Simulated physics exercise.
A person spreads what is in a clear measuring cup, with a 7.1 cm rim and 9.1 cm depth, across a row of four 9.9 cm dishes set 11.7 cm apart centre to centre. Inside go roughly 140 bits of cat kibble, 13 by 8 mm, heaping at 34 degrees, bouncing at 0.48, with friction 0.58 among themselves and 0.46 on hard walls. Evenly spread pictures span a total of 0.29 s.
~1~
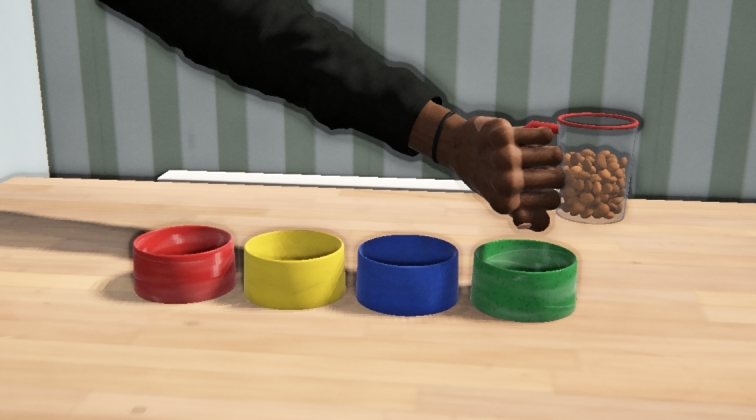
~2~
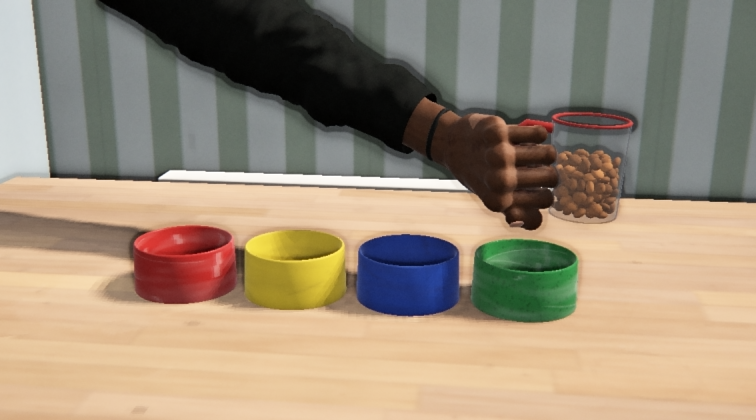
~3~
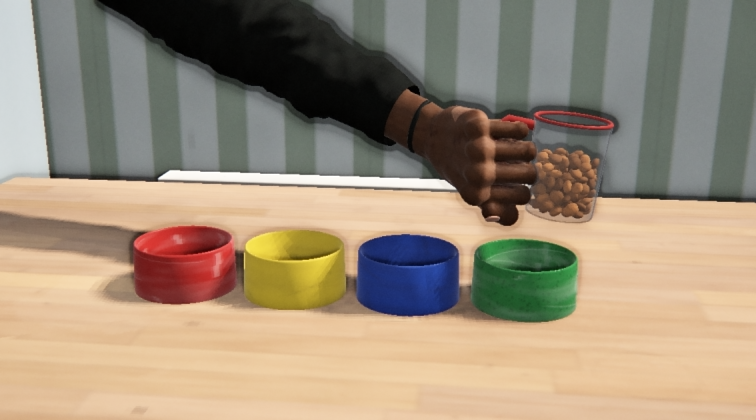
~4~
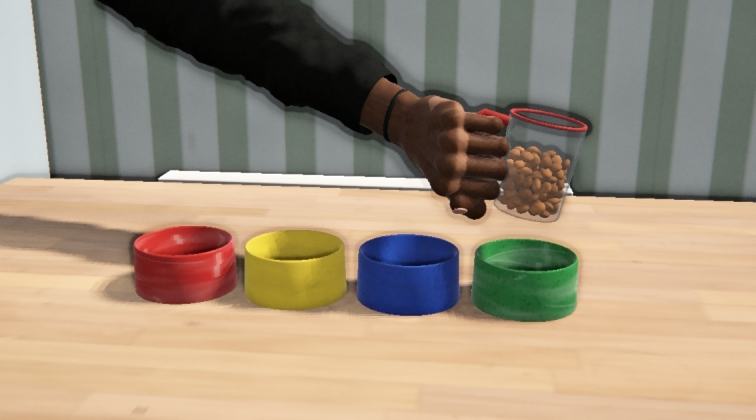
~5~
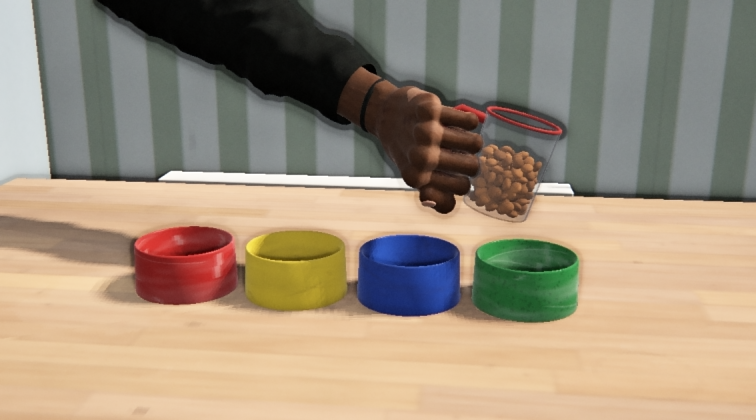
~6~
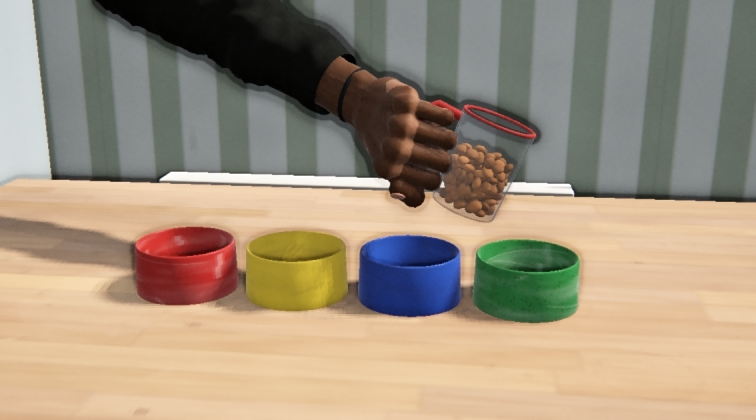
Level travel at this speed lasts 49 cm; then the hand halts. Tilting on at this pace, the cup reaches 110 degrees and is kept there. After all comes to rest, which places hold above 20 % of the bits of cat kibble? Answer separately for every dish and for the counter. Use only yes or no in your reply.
Red: Yes; blue: No; green: No; yellow: No; counter: No.
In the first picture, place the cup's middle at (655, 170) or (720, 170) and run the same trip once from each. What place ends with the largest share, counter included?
Red, then yellow.
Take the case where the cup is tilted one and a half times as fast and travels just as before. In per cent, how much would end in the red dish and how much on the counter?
Then the red dish would get 90 and the counter 0.
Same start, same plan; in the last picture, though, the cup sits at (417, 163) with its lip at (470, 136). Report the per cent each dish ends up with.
In the end red holds 100, blue holds 0, green holds 0, yellow holds 0.
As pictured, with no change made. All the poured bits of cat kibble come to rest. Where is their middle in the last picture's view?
Approximately (181, 270) in the last view.
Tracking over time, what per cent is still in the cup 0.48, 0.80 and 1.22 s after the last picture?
At the three moments: 100, 100 and 70 percent.
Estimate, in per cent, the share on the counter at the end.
Close to 0 per cent, give or take.
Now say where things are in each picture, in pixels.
Cup at (594, 168), tilt 0 degrees, lip at (636, 122), moved 0.0 cm; middle of the pieces at (592, 184); green dish at (525, 256); blue dish at (408, 251); yellow dish at (294, 246); red dish at (183, 241), in the first picture.
Cup at (587, 168), tilt 1 degrees, lip at (631, 122), moved 0.7 cm; middle of the pieces at (586, 183), in the second picture.
Cup at (566, 167), tilt 5 degrees, lip at (612, 124), moved 2.6 cm; middle of the pieces at (564, 183), in the third picture.
Cup at (537, 166), tilt 10 degrees, lip at (586, 127), moved 5.4 cm; middle of the pieces at (533, 181), in the fourth picture.
Cup at (509, 165), tilt 15 degrees, lip at (560, 131), moved 8.1 cm; middle of the pieces at (504, 180), in the fifth picture.
Cup at (481, 165), tilt 20 degrees, lip at (534, 135), moved 10.8 cm; middle of the pieces at (475, 179); green dish at (527, 256); blue dish at (410, 251); yellow dish at (296, 247); red dish at (186, 242), in the sixth picture.
Then, 0.48 s after the last picture, tilt 63 degrees; cup holds 100 %.
Then, 0.80 s after the last picture, tilt 91 degrees; cup holds 100 %.
Then, 1.22 s after the last picture, tilt 110 degrees; cup holds 70 %, red 25 %.
In the end, red 95 %, blue 0 %, green 0 %, yellow 0 %, counter 0 %, cup 5 %.
